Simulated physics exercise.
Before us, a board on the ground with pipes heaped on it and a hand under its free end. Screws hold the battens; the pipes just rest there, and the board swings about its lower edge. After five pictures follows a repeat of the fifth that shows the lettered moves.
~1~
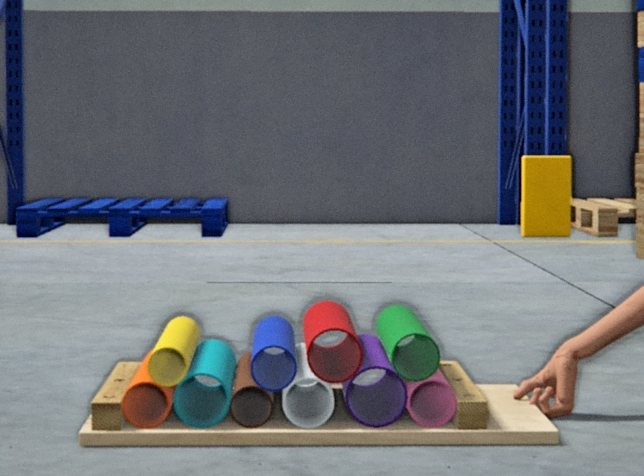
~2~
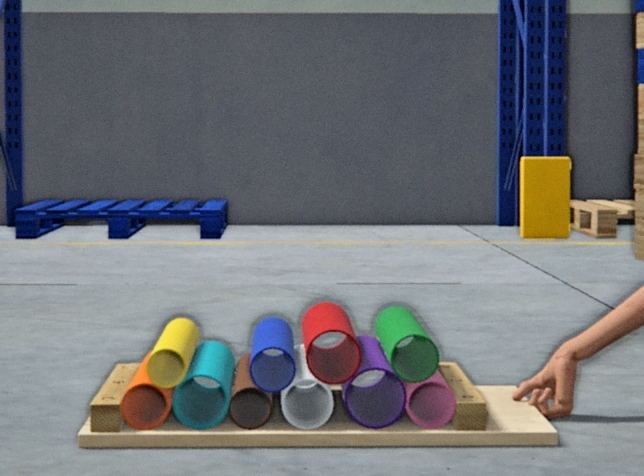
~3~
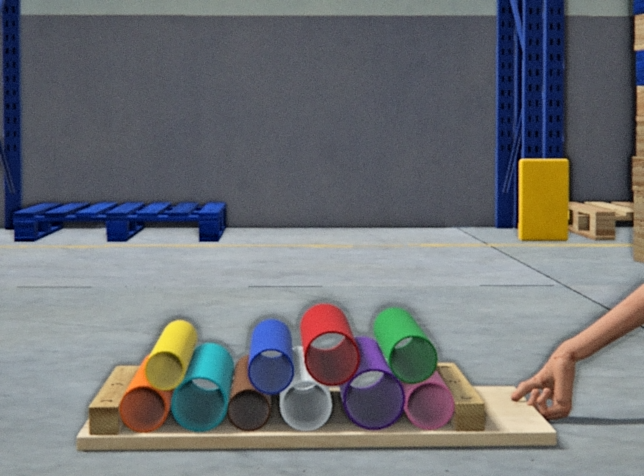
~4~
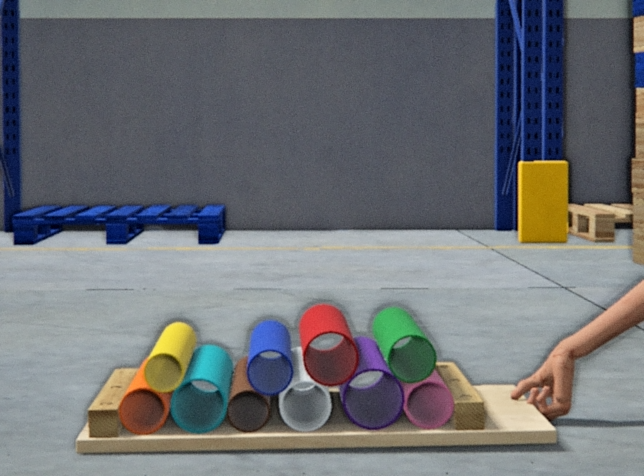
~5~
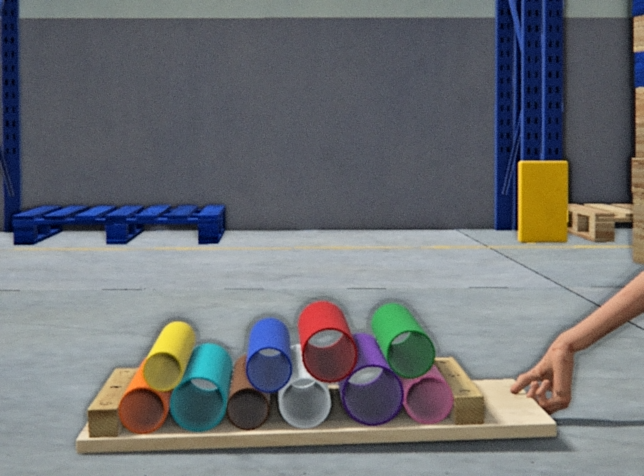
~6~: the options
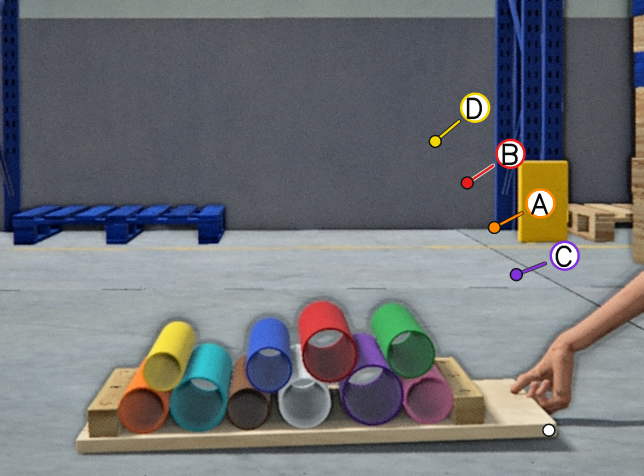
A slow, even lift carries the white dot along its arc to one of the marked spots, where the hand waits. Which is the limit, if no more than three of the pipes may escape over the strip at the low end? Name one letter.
Up to D.
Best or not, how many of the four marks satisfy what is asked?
Four of the four.
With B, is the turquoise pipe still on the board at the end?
The turquoise pipe: Yes.
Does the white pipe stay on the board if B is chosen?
Yes.
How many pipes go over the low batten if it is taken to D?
At D the number is three.
On the marked copy, A at (494, 227); B at (467, 183); C at (516, 275); D at (435, 141); the white dot at (549, 430).
Following D. Soon after the start, board at 21°.
Later, board at 40°.
In the end, board at 40°, three over the low batten (red, yellow, blue).
As for the rest, A three over the low batten (red, yellow, blue); B three over the low batten (red, yellow, blue); C two over the low batten (yellow, blue).
